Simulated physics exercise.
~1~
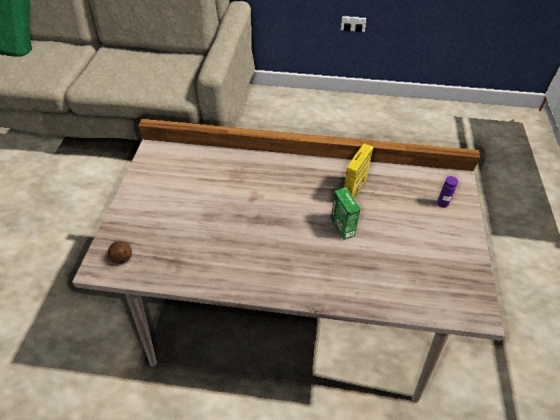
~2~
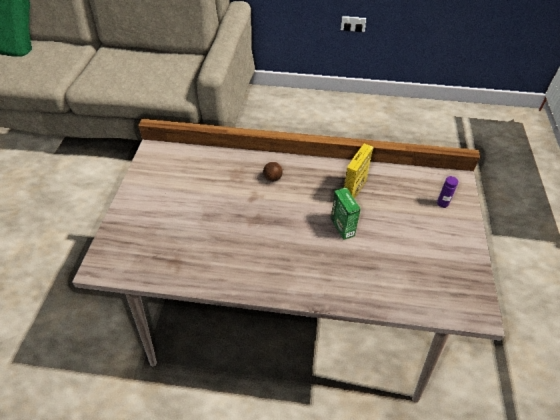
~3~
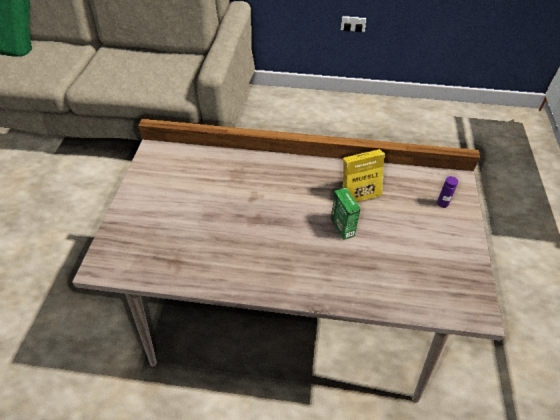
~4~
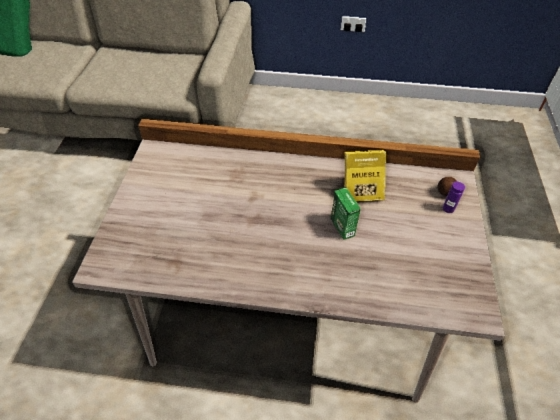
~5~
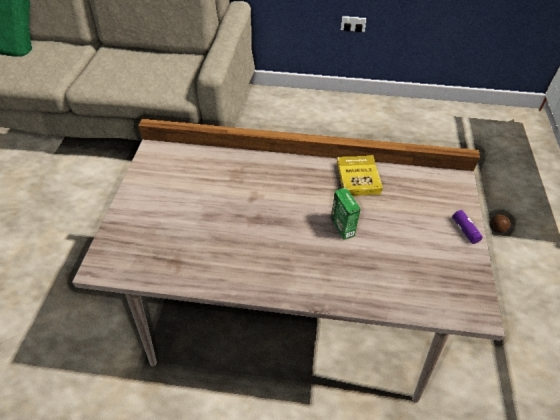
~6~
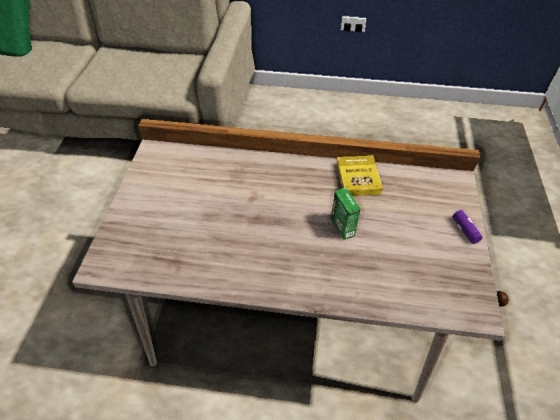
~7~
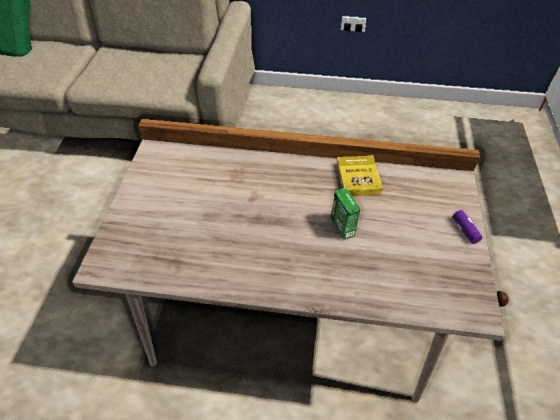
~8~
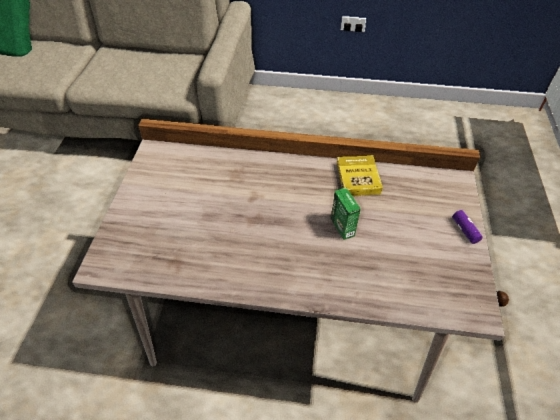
In a room with a beige sofa and a dark blue wall, a fixed, raised view looks down on a pale wooden table with a brown batten along its far edge. A brown ball sits at the left, a yellow packet and a green packet stand right of centre, and a purple shaker stands farther right. The ball rolls toward the batten, then passes behind the yellow packet, which turns and leans. The ball reaches the shaker, which shifts and topples, while the yellow packet falls flat. The ball leaves the right edge and rests beyond it, with the green packet still upright.
